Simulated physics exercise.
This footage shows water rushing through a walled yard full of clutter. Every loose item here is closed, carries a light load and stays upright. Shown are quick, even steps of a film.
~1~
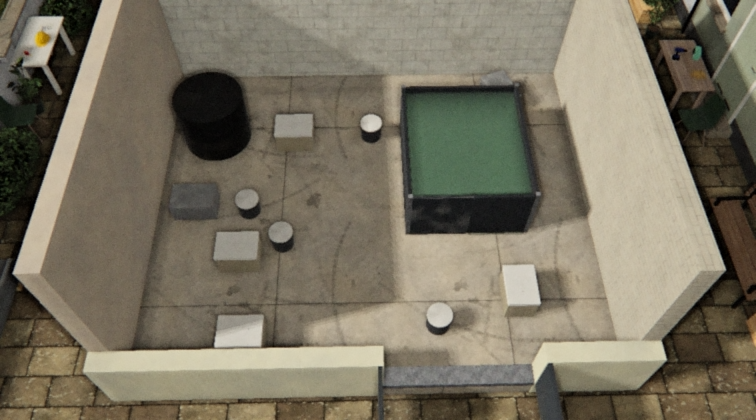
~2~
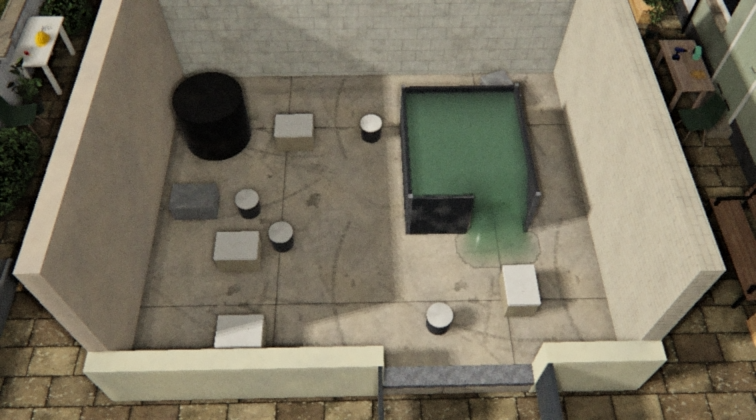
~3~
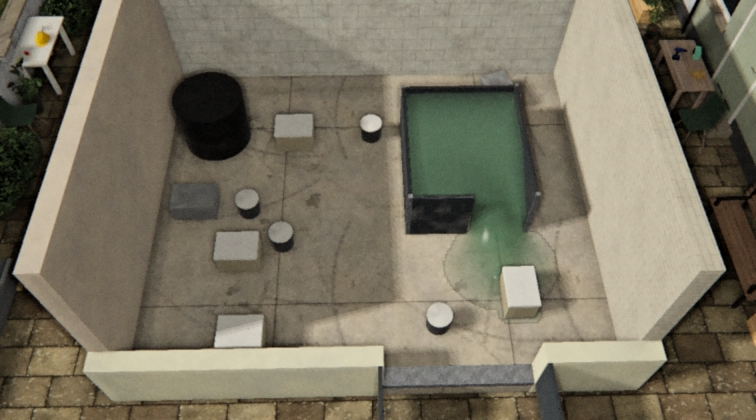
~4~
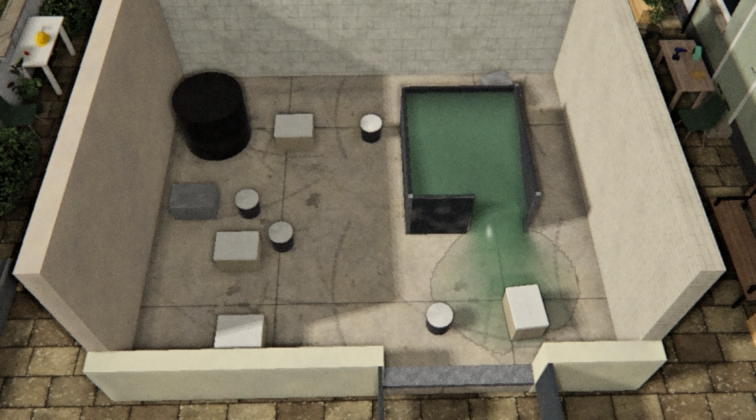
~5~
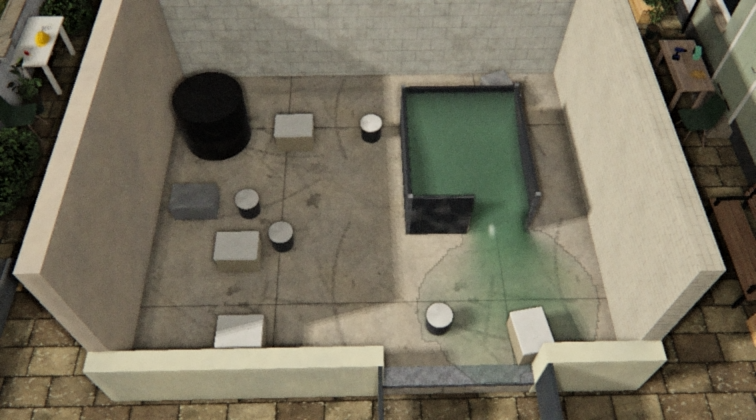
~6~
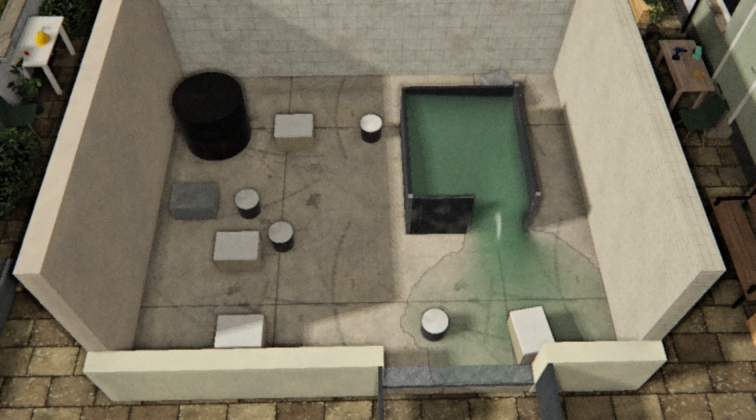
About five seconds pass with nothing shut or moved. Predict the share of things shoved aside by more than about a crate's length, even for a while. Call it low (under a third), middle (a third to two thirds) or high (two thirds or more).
Low.
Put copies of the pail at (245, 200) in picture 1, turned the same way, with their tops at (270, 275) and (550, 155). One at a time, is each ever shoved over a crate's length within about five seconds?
Result by item: Stays where it is / gets dislodged.
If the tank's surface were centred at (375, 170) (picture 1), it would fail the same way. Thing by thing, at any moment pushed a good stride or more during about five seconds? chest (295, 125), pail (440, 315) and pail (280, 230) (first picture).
Item one not displaced far, item two travelled far enough, item three not displaced far.
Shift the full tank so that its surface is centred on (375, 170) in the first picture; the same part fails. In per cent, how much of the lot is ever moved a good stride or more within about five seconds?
About 20 in a hundred.
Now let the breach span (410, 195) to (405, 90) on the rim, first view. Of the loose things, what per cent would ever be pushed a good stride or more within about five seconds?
Roughly 90 in a hundred.
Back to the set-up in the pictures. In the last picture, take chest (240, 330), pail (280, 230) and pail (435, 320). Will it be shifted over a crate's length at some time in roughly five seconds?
Item one never gets that far, item two never gets that far, item three gets that far.
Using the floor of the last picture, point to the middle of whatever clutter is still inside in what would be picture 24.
I'd put it around pixel (303, 200).
A moment on, 2 of 10 are well off their spots; 1 afloat.
Next, 2 of 10 are well off their spots; 0 afloat.
Later, 2 of 10 are well off their spots; 0 afloat.
In the end, 2 of 10 are well off their spots, and 2 have been at some point; 0 afloat.
